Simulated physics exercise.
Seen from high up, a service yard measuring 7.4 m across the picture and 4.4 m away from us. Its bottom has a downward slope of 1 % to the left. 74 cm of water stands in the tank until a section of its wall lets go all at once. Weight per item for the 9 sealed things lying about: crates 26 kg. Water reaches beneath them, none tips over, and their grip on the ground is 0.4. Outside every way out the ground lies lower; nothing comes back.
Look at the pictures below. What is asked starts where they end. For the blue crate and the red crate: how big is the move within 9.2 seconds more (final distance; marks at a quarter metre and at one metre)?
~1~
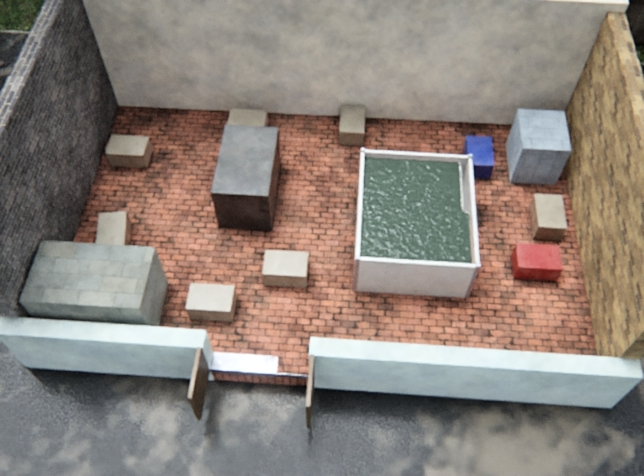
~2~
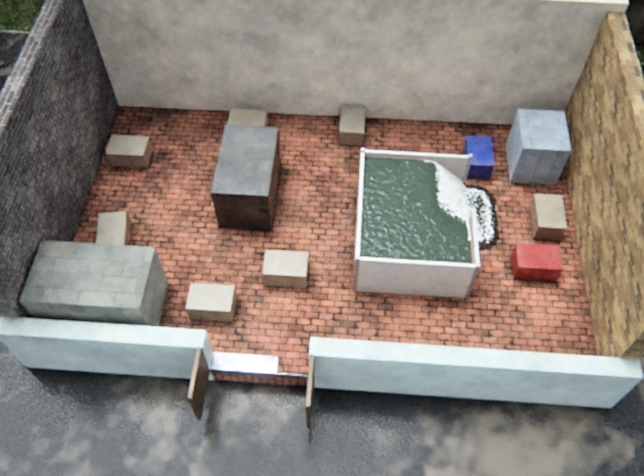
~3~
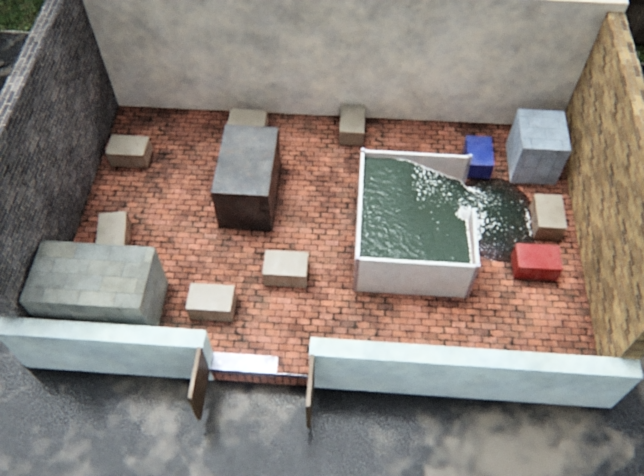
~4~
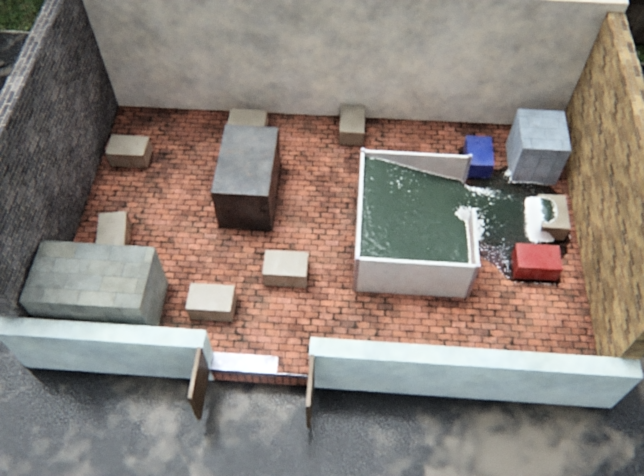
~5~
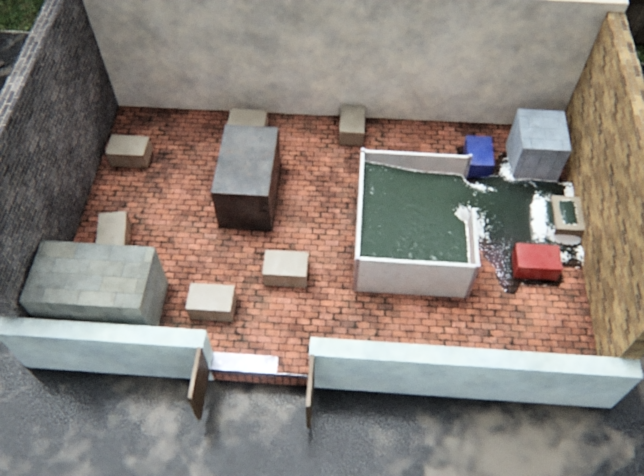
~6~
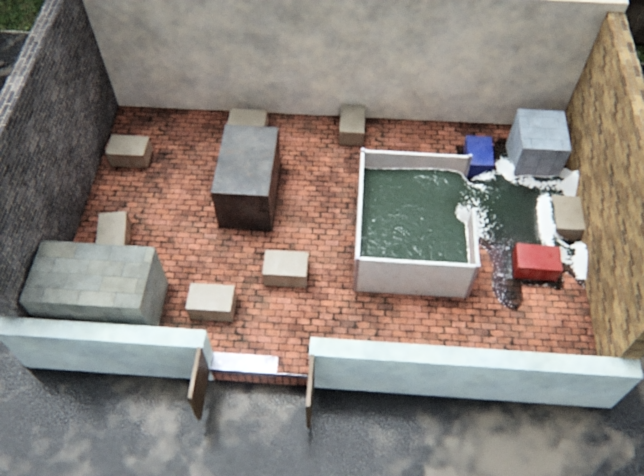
Looks like the blue crate is pushed a small distance, and the red crate gets swept well away.
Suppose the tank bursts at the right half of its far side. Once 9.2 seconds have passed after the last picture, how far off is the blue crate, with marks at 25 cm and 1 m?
Result: Blue crate displaced far.
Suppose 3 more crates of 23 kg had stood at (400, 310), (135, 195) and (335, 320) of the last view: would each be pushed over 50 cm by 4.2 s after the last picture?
Lab note - in order: Above threshold / below threshold / above threshold.
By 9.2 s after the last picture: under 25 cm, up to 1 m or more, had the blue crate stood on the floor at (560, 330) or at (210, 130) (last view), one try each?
Results, in order: Borne far off, then essentially stationary.
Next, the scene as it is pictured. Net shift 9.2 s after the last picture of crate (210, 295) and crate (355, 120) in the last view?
Lab note - net shifts in order: 50 cm; 140 cm.
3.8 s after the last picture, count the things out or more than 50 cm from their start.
The answer is 4.
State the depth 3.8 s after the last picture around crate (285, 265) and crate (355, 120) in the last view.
I'd estimate 5 cm for the first and 7 cm for the second.
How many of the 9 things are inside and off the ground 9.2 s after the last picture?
Tally: 2 of them.
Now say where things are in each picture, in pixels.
The blue crate at (480, 150) rests on the ground; the red crate at (539, 256), on the bottom; 2.6 m2 under water; 0 of 9 have shifted, in the first frame.
The blue crate at (480, 150) rests on the ground; the red crate at (539, 256), on the bottom; 3.2 m2 under water; 0 of 9 have shifted, in the second frame.
The blue crate at (480, 150), on the bottom; the red crate at (539, 256) rests on the ground; 4.0 m2 under water; 0 of 9 have shifted, in the third frame.
The blue crate at (480, 150) rests on the ground; the red crate at (539, 256) rests on the ground; 4.7 m2 under water; 1 of 9 have shifted, in the fourth frame.
The blue crate at (480, 150) rests on the ground; the red crate at (539, 256), on the bottom; water covers 5.2 m2; 1 of 9 have shifted, in the fifth frame.
The blue crate at (480, 150), on the bottom; the red crate at (540, 257) rests on the ground; 5.5 m2 under water; 1 of 9 have shifted, in the sixth frame.
Then, 1.2 s after the last picture the blue crate is near (472, 142), 0.2 m from its start, aground; the red crate is near (524, 286), 0.5 m from its start, aground; 0 of 9 are out; 1 afloat.
Then, 3.8 s after the last picture the blue crate is near (449, 160), 0.5 m from its start, aground; the red crate is near (373, 295), 2.4 m from its start, aground; 0 of 9 are out; 0 afloat.
Then, 6.2 s after the last picture the blue crate is near (449, 160), 0.5 m from its start, aground; the red crate is near (254, 292), 4.0 m from its start, afloat; 0 of 9 are out; 1 afloat.
Then, 9.2 s after the last picture the blue crate is near (449, 160), 0.5 m from its start, aground; the red crate is near (214, 321), 4.5 m from its start, afloat; 0 of 9 are out; 2 afloat.
